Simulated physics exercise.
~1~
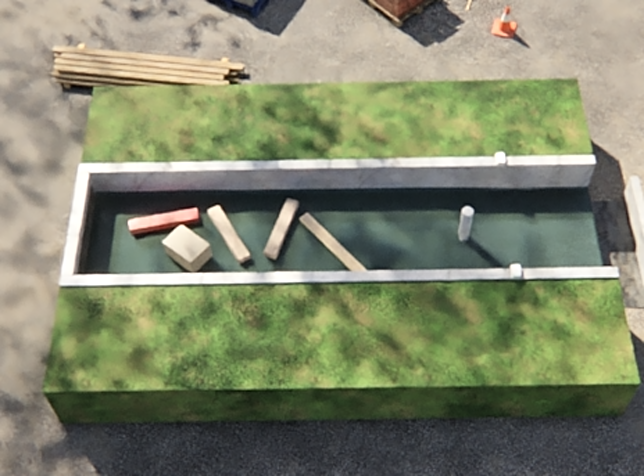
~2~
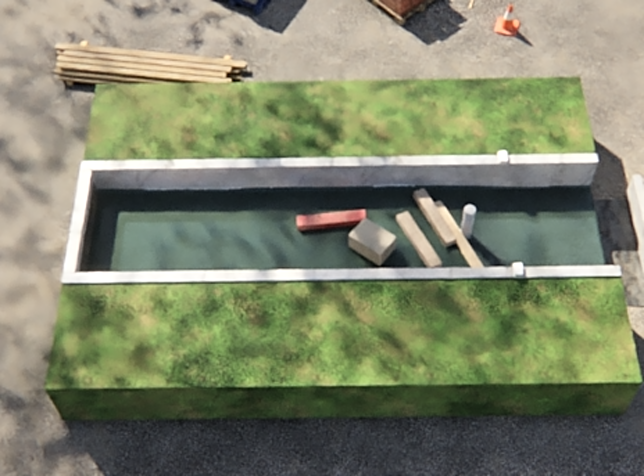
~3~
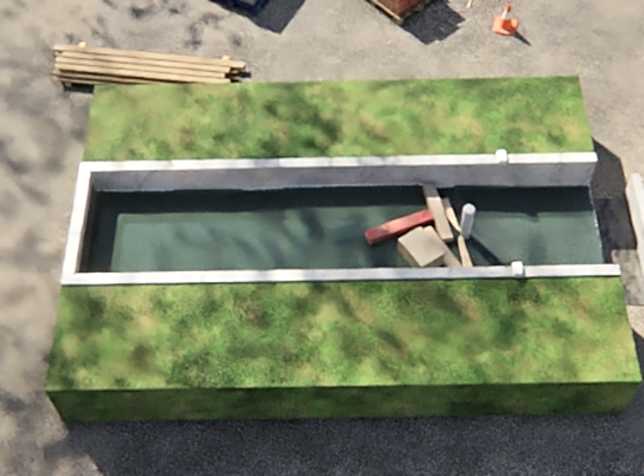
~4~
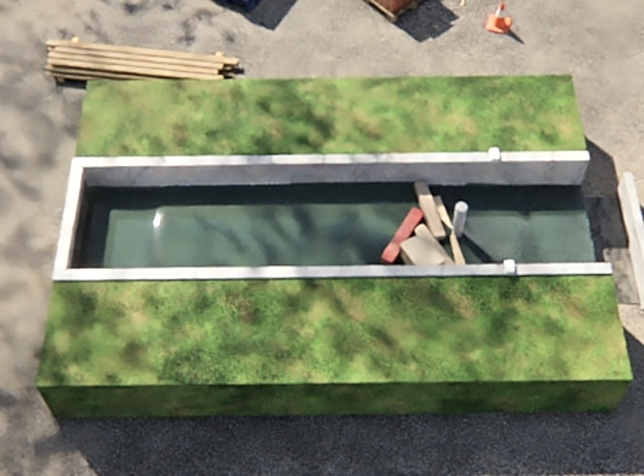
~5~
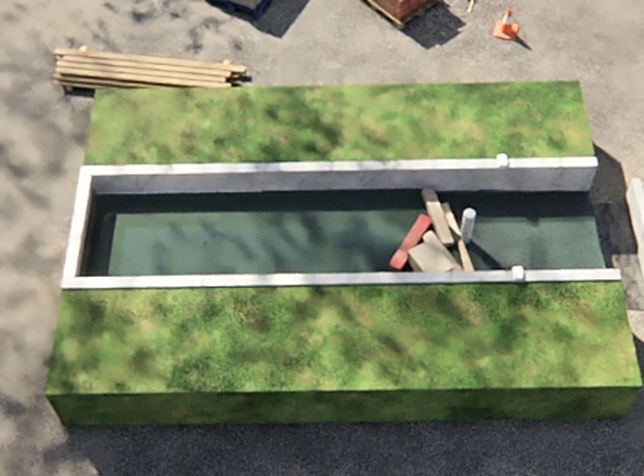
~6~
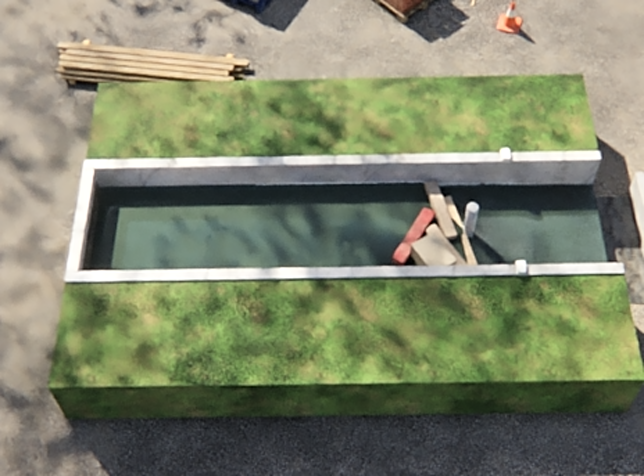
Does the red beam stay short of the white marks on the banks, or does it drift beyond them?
The red beam stays short of the white marks. It ends up afloat in the jumble of pieces bunched at the post.
